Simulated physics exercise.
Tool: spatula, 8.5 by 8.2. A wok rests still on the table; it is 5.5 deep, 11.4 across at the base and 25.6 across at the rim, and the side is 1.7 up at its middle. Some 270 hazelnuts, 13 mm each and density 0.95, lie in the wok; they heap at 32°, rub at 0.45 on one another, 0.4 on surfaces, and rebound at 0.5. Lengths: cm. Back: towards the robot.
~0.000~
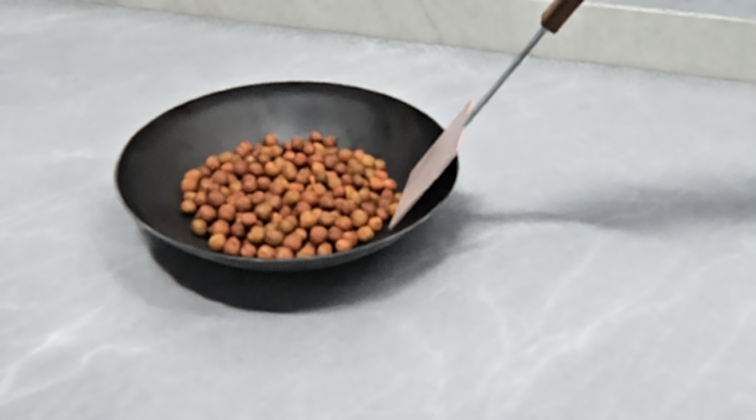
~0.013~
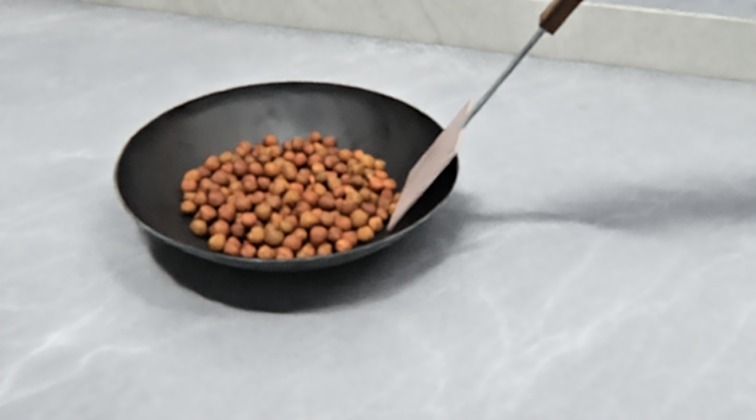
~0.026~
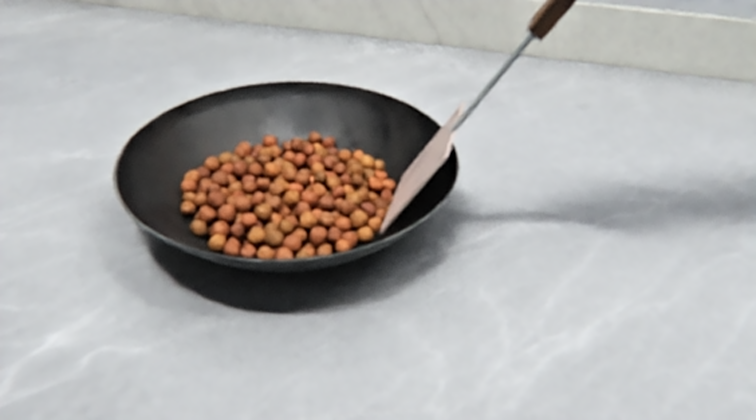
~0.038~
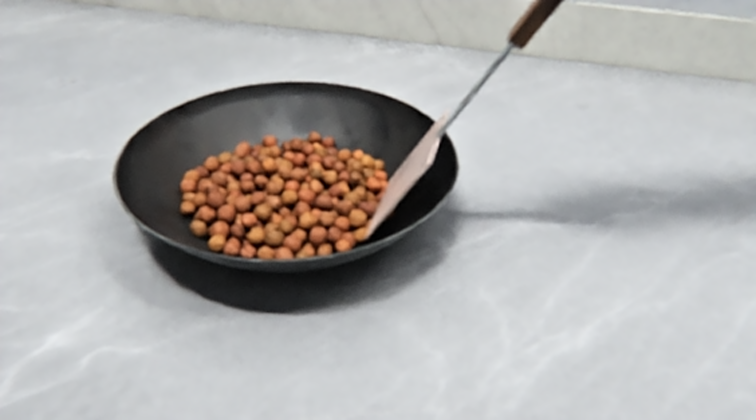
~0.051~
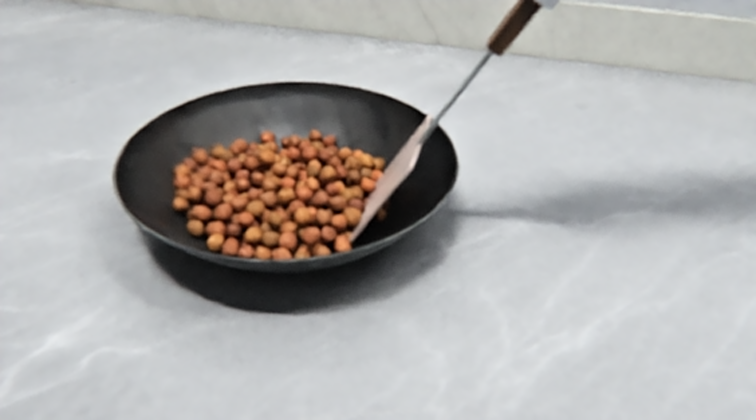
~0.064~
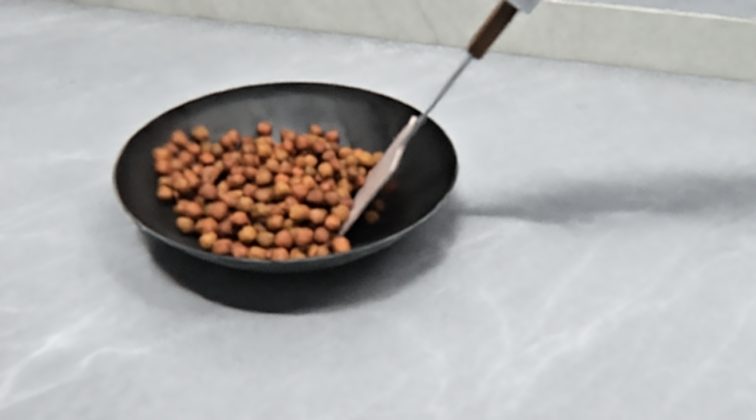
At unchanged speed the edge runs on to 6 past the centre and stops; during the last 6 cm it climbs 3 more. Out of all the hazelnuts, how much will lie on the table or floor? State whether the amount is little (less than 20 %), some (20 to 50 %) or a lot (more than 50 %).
The amount is some, 20 to 50 %.
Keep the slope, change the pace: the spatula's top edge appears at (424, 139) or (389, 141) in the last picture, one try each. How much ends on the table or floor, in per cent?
About 5 and 30 per cent.
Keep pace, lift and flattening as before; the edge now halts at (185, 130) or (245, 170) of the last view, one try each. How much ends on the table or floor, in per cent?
45 % and 10 %.
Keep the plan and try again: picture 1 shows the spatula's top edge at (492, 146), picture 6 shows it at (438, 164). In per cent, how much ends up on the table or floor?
Some 15 per cent.
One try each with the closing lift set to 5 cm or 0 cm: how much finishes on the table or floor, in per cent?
Roughly 20 % and then 20 %.
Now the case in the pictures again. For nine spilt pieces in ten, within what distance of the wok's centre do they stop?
It comes out at close to 55 centimetres.
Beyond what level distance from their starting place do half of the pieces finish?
I'd estimate close to 7 centimetres.
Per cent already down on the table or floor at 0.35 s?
Some 20 per cent.
After 0.10 s, sloping 60°, highest piece 9 above the table; 266 in the wok, 6 on the blade or in flight.
After 0.14 s, sloping 60°, highest piece 14 above the table; 257 in the wok, 15 on the blade or in flight.
After 0.35 s, sloping 60°, highest piece 16 above the table; 200 in the wok, 49 on the table or floor, 23 on the blade or in flight.
After 1.40 s, sloping 60°, highest piece 5 above the table; 198 in the wok, 74 on the table or floor.
At rest, 198 in the wok, 74 on the table or floor. That is 27 % on the table or floor.
